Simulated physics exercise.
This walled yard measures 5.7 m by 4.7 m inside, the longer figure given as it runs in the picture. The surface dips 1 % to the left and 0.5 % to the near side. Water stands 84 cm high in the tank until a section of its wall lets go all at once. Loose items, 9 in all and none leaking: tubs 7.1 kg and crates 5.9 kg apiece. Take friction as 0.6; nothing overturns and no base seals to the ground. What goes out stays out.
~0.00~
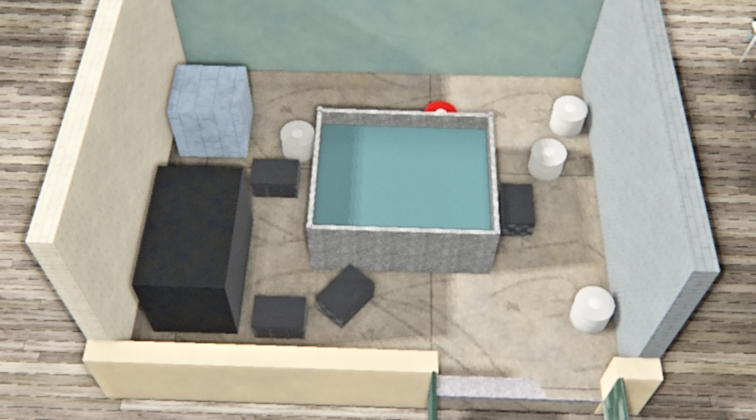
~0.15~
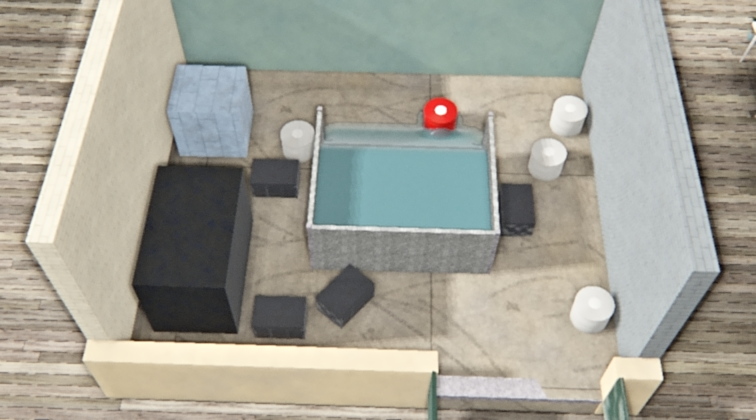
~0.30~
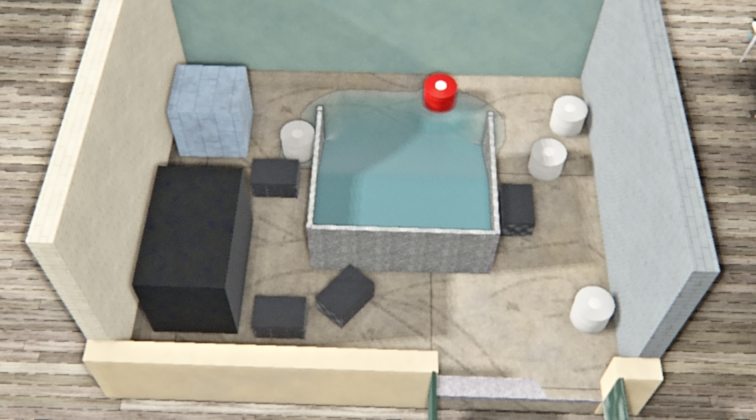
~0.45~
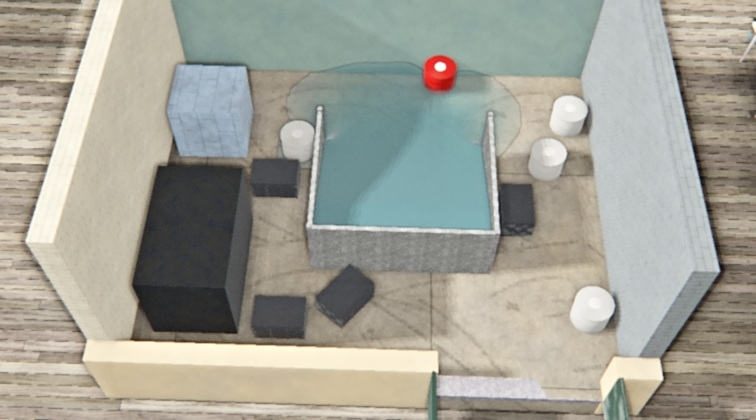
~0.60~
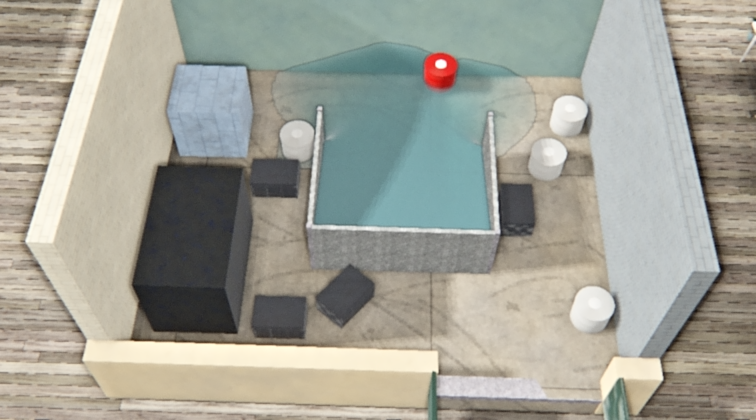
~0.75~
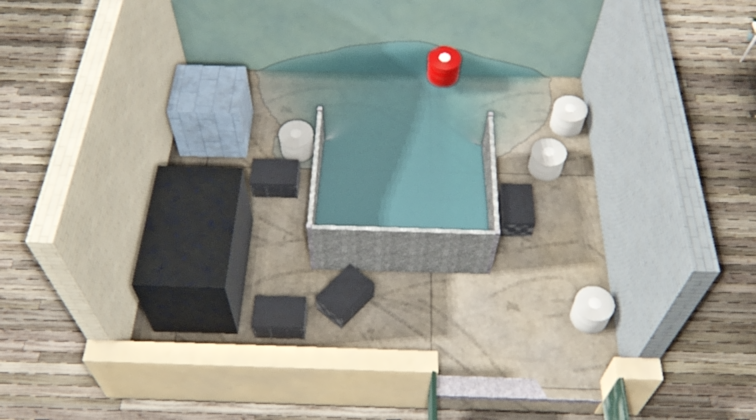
Water pours out the far side of a walled tank, pushing a red tub backward.
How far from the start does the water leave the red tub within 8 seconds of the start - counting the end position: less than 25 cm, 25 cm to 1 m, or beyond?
Red tub gets carried off.
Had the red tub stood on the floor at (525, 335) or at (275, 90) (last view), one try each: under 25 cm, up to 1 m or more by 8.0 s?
In that order: It travels far; it travels far.
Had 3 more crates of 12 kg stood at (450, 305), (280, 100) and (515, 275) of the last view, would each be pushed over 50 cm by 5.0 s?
In that order: Under, over, past it.
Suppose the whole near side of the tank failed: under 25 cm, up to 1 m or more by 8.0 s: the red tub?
Then the red tub is nudged along.
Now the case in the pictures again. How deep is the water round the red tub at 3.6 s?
Roughly 6 cm.
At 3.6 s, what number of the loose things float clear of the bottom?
I count 6.
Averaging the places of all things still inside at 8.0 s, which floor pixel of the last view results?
Near (422, 318).
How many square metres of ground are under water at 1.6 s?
Some 11.0 m2.
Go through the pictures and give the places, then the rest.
The first picture shows the red tub at (441, 114), on the bottom; water covers 3.5 m2; 0 of 9 have shifted.
The second picture shows the red tub at (441, 110) rests on the ground, 6 cm from its start; 4.8 m2 under water; 1 of 9 have shifted.
The third picture shows the red tub at (441, 86) rests on the ground, 47 cm from its start; water covers 6.4 m2; 1 of 9 have shifted.
The fourth picture shows the red tub at (440, 67), on the bottom, 83 cm from its start; water covers 8.0 m2; 1 of 9 have shifted.
The fifth picture shows the red tub at (441, 65), afloat, 83 cm from its start; 8.6 m2 under water; 1 of 9 have shifted.
The sixth picture shows the red tub at (445, 58) floats, 81 cm from its start; water covers 9.0 m2; 1 of 9 have shifted.
After 1.6 s the red tub is near (526, 90), 1.2 m from its start, afloat; 0 of 9 are out; 1 afloat.
After 3.6 s the red tub is near (548, 332), 3.4 m from its start, afloat; 1 of 9 are out; 6 afloat.
After 5.6 s the red tub has gone out; 4 of 9 are out; 4 afloat.
After 8.0 s the red tub has gone out; 5 of 9 are out; 4 afloat.
